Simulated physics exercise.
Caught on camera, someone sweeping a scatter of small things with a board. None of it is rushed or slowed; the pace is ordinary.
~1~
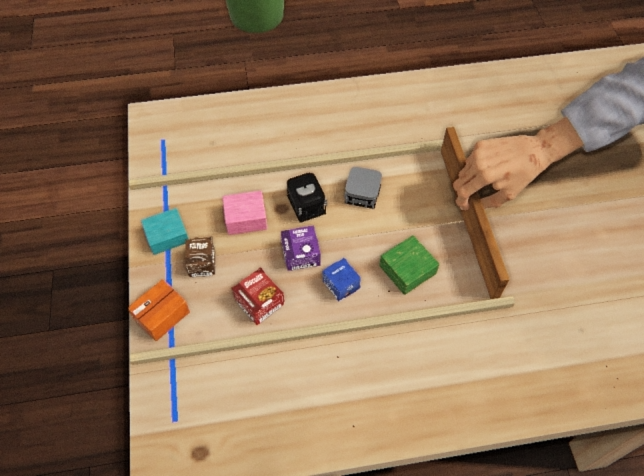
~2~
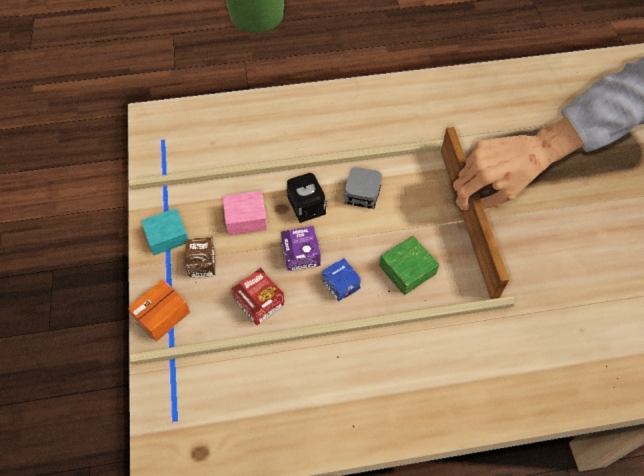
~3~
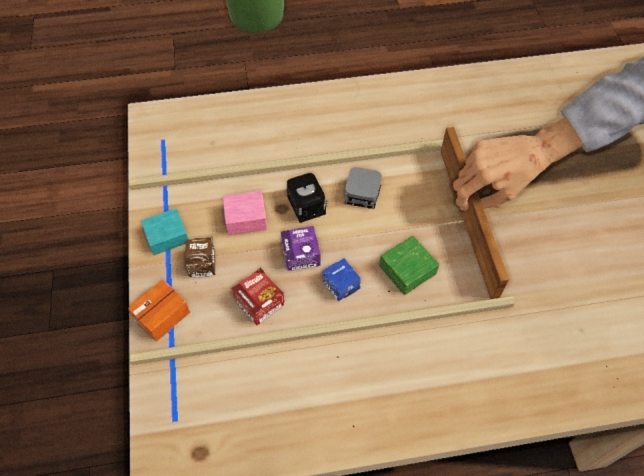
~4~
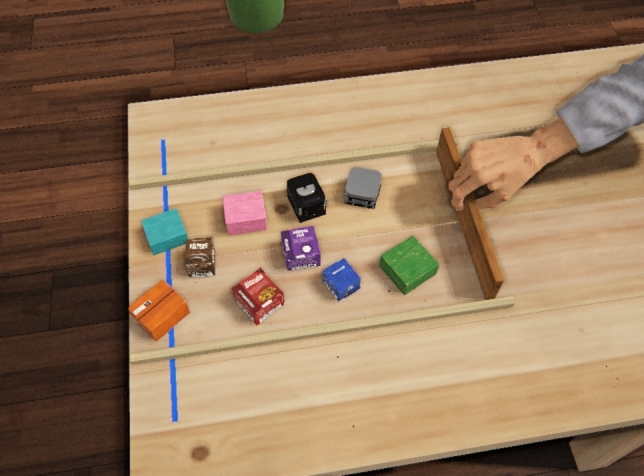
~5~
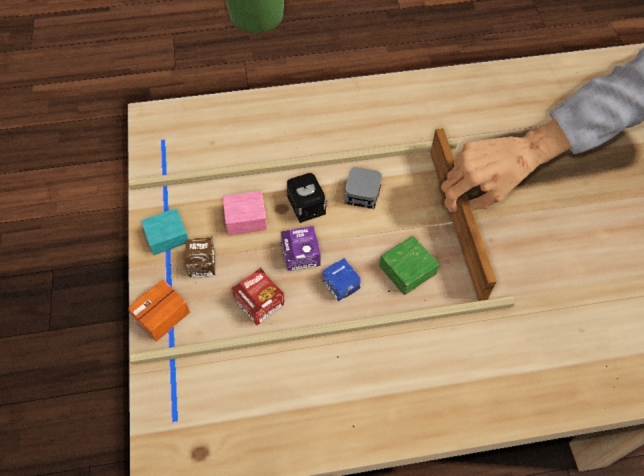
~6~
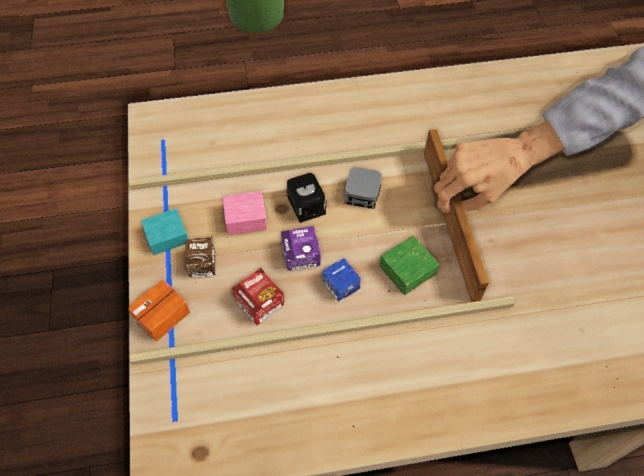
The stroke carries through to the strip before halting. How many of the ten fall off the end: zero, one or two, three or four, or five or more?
I expect the drop count to reach five or more.
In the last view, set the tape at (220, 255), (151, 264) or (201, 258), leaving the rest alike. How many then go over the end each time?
2, 7, 4.
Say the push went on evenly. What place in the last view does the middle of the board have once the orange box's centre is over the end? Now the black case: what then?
The orange box puts it at (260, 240), the black case at (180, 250).
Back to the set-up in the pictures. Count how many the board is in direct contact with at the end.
Result: 3 in all.
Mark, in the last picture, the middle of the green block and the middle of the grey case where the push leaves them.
Positions - first (146, 295), then (149, 221).
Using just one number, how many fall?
Count of fallen: 7.
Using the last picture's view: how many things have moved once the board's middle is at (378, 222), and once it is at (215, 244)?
Note: First position 3; second position 10.
A little later, none off yet; orange box at rest near (159, 310); turquoise block at rest near (165, 231); brown box at rest near (201, 257).
When it is over, the number that fall off is five or more; down, blue box, black case, red box, pink block, brown box, turquoise block and orange box.
